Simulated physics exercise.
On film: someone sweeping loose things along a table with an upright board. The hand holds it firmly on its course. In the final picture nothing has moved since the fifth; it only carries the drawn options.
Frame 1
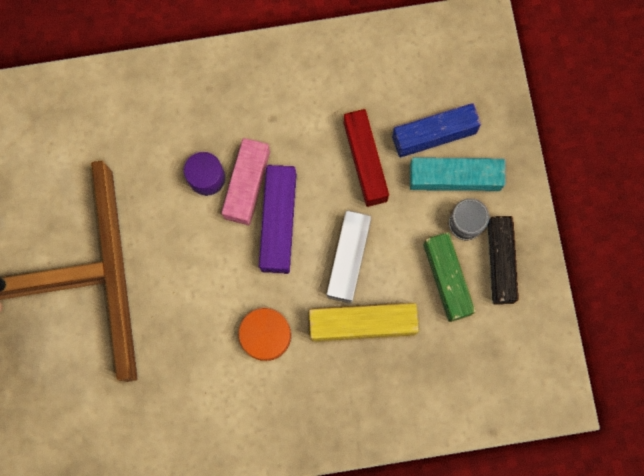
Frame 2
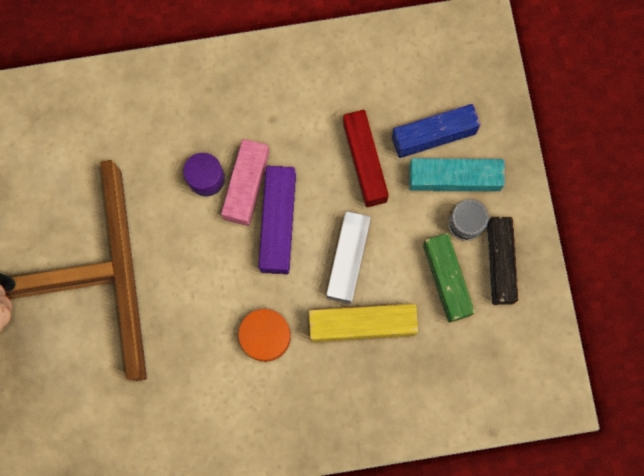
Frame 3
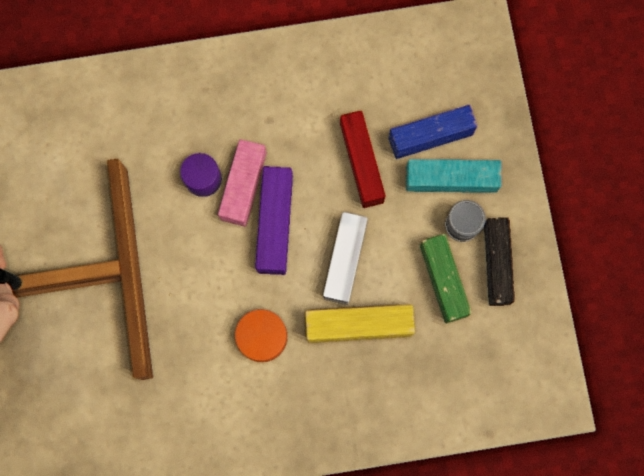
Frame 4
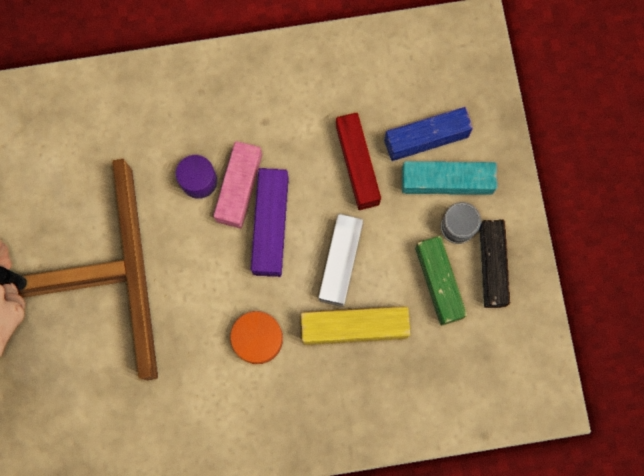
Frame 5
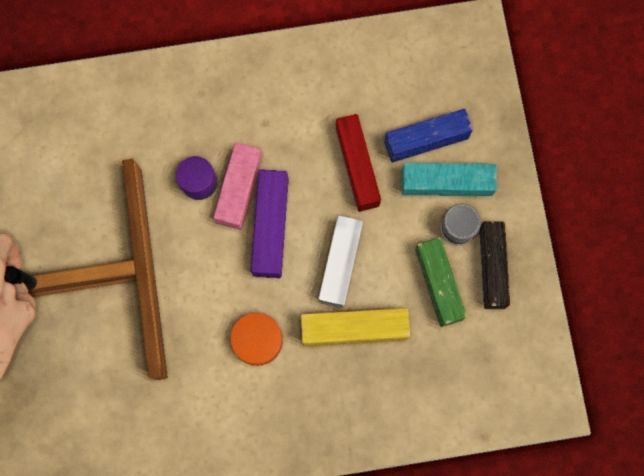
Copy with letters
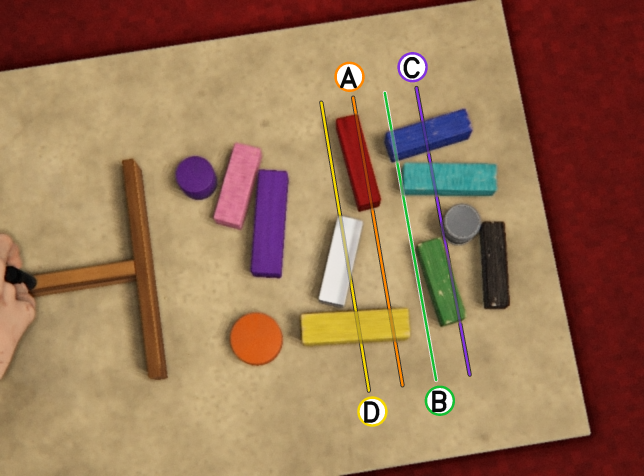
A wooden board on a handle slid a short way right across a tan sheet, a hand coming into view behind it, while the colourful sticks and round pieces ahead stayed untouched by it.
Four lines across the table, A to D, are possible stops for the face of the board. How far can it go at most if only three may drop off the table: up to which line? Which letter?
C is the last line within the limit.
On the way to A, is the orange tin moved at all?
By then, yes.
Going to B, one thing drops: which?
It is the turquoise bar.
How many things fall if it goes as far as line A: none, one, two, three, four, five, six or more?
The count is none.
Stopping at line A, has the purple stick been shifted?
By then, yes.
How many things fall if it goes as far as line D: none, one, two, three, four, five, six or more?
The count is none.
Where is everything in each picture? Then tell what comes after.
The first frame shows board (110, 268); purple stick (278, 219); green bar (449, 278).
The second frame shows board (119, 267); grey tin (468, 221).
The third frame shows board (125, 266); turquoise bar (454, 176).
The fourth frame shows board (131, 266); black bar (494, 264).
The fifth frame shows board (141, 266); orange tin (257, 339); yellow bar (355, 328); red stick (358, 163).
On the marked copy, A at (377, 237); B at (410, 232); C at (442, 227); D at (344, 242).
With C. Early on, board (250, 249); yellow bar (374, 326); orange tin (296, 334).
Further on, board (360, 232); turquoise bar (516, 160); black bar (506, 262).
At the end, board (441, 219); turquoise bar over the edge; black bar over the edge; three fallen.
As for the rest, A is within the limit but short; B is within the limit but short; D is within the limit but short.
